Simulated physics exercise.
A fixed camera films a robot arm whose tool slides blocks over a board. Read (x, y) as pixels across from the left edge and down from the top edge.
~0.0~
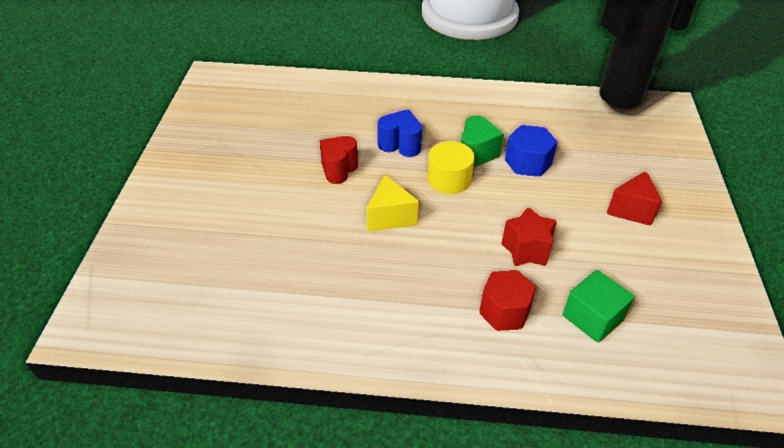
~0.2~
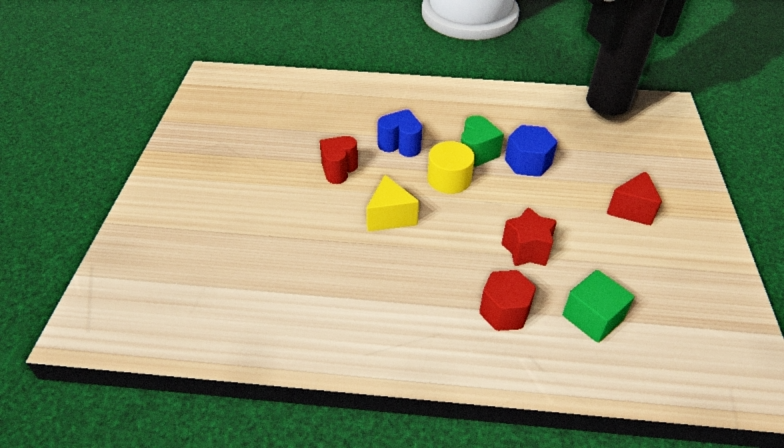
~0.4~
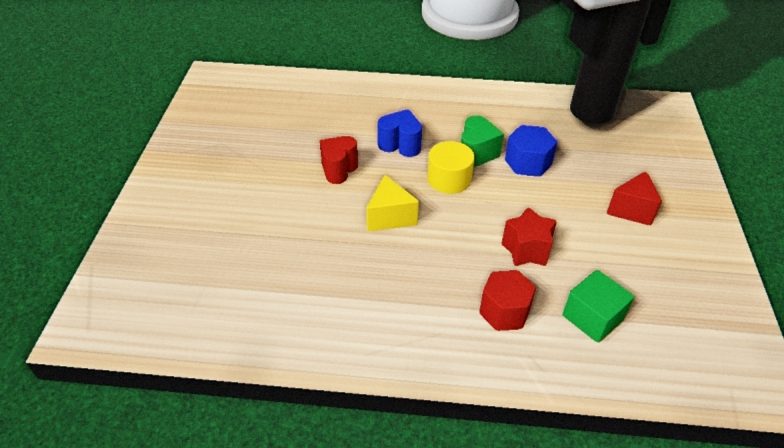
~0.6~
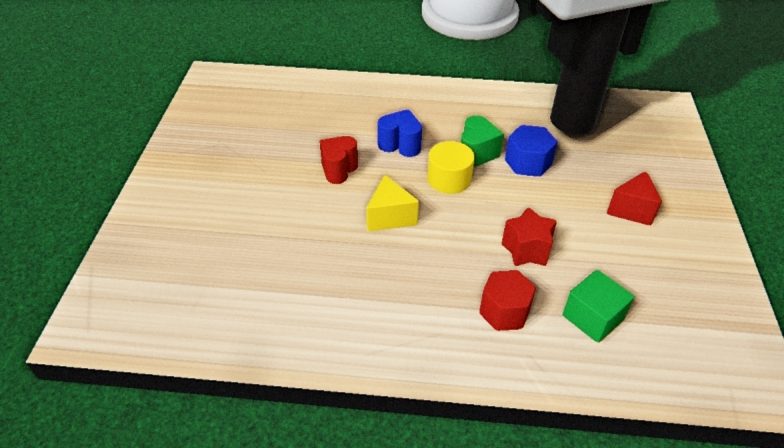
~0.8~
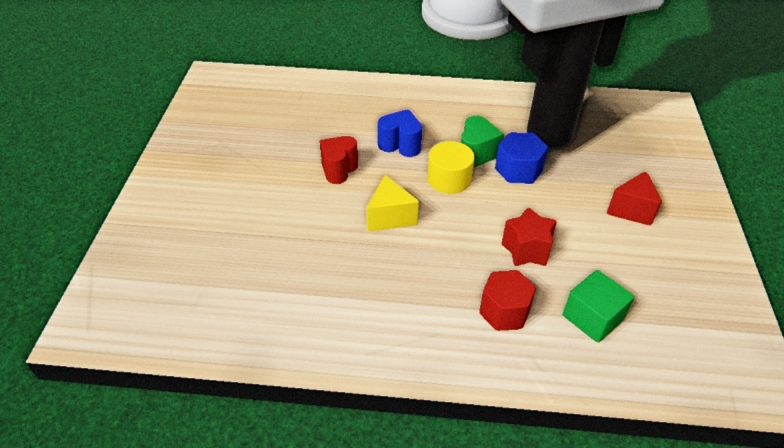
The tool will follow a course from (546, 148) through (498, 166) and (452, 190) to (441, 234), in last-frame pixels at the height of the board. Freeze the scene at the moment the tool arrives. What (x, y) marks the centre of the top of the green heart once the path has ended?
It sits at (447, 131).
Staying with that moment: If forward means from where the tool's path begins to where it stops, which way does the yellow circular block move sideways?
It goes right.
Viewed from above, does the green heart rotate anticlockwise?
No, I don't think so.
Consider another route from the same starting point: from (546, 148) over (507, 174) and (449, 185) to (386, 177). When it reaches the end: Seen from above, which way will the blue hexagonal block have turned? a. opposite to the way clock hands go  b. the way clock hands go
My answer is option a.
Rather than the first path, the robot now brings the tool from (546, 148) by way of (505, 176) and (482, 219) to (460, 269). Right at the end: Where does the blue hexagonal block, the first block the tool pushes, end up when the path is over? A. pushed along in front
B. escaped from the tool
A
On the path given first. One third of the way, tool (499, 152); green heart (461, 129), turned 45° clockwise; blue hexagonal block (492, 172), turned 55° anticlockwise.
Two thirds of the way, tool (454, 176); yellow circular block (406, 169); green heart (447, 131), turned 90° clockwise; blue hexagonal block (473, 201), turned 115° anticlockwise.
At the end, tool (442, 219); yellow triangular block (378, 197), turned 30° anticlockwise; yellow circular block (398, 173); green heart (447, 131), turned 90° clockwise; blue hexagonal block (487, 235), turned 185° anticlockwise.
